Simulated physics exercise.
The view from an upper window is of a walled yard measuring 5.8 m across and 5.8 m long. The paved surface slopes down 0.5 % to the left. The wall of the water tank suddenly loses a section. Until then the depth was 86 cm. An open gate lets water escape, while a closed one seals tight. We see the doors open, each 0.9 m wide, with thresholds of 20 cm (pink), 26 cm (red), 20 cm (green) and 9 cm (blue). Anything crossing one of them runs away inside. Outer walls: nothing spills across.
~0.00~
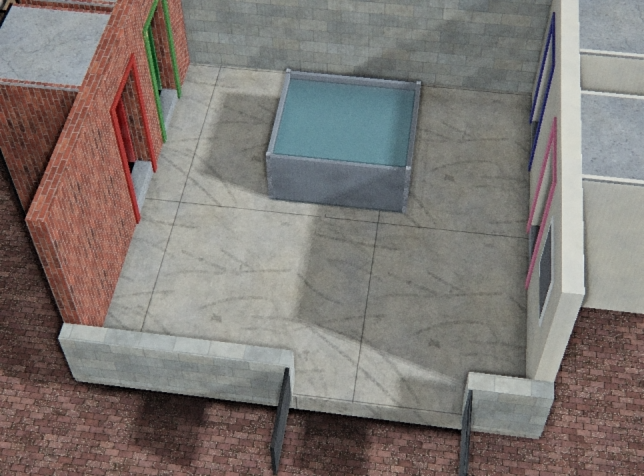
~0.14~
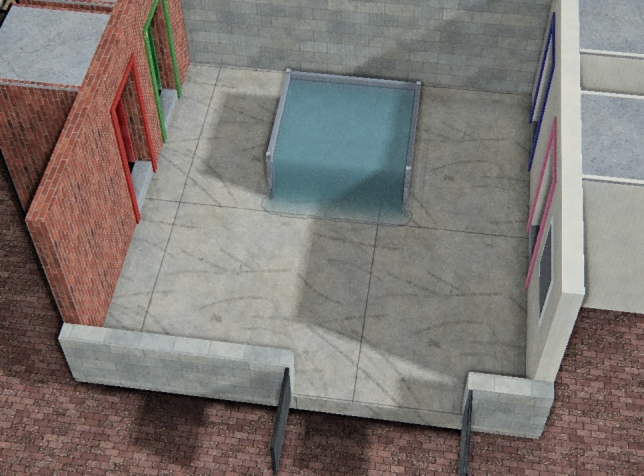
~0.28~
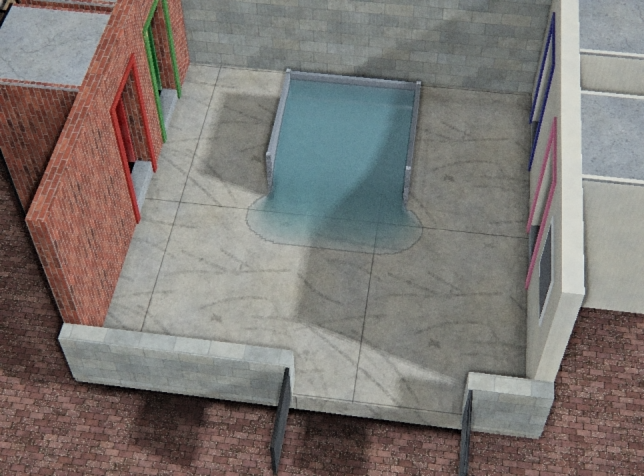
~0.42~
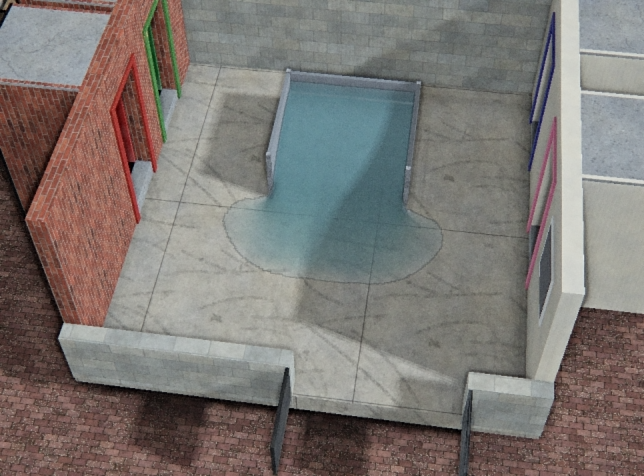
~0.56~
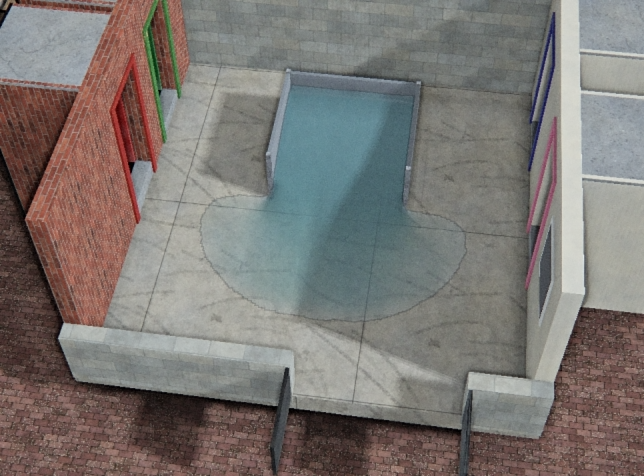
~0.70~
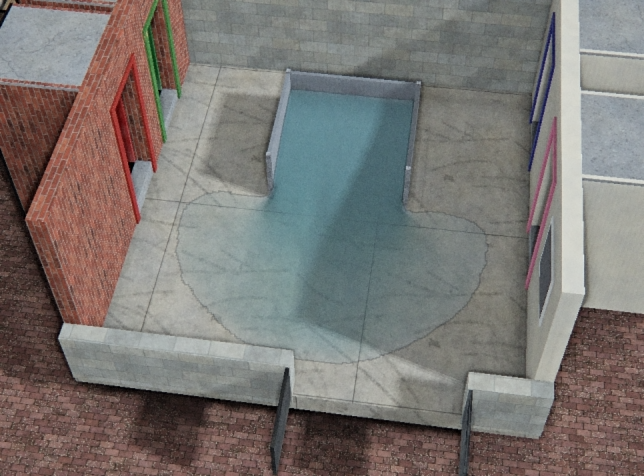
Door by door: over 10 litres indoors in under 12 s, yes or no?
Pink door: No, red door: No, green door: No, blue door: No.
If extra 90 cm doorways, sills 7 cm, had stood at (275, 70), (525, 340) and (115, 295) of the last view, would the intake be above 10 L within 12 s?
Result in order - more than that, more than that, more than that.
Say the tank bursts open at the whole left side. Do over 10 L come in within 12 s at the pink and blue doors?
Here's how it goes: Pink falls short, blue exceeds it.
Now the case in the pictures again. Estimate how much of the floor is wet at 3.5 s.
Close to 60 in a hundred.
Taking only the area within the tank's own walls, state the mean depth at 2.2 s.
19 cm.
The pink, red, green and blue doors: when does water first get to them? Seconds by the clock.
Doors: Pink 1.1 s / red 1.4 s / green 3.6 s / blue 5.5 s.
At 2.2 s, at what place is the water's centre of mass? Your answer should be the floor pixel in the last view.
I'd put it close to (300, 266).
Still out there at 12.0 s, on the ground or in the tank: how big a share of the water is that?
That would be close to 50 per cent.
After 1.4 s water covers 50 % of the floor and is deepest (40 cm) near (266, 376); pink door 3 cm at the sill, 0 L in, red door 1 cm at the sill, 0 L in, green door not reached, blue door not reached.
After 2.2 s water covers 50 % of the floor and is deepest (50 cm) near (107, 357); pink door 3 cm at the sill, 0 L in, red door 2 cm at the sill, 0 L in, green door not reached, blue door not reached.
After 3.5 s water covers 60 % of the floor and is deepest (24 cm) near (94, 355); pink door 3 cm at the sill, 0 L in, red door 9 cm at the sill, 0 L in, green door not reached, blue door not reached.
After 7.0 s water covers 95 % of the floor and is deepest (14 cm) near (175, 110); pink door 2 cm at the sill, 0 L in, red door 5 cm at the sill, 0 L in, green door 8 cm at the sill, 0 L in, blue door 1 cm at the sill, 0 L in.
After 12.0 s water covers 95 % of the floor and is deepest (9 cm) near (136, 230); pink door 4 cm at the sill, 0 L in, red door 7 cm at the sill, 0 L in, green door 7 cm at the sill, 0 L in, blue door 6 cm at the sill, 0 L in.
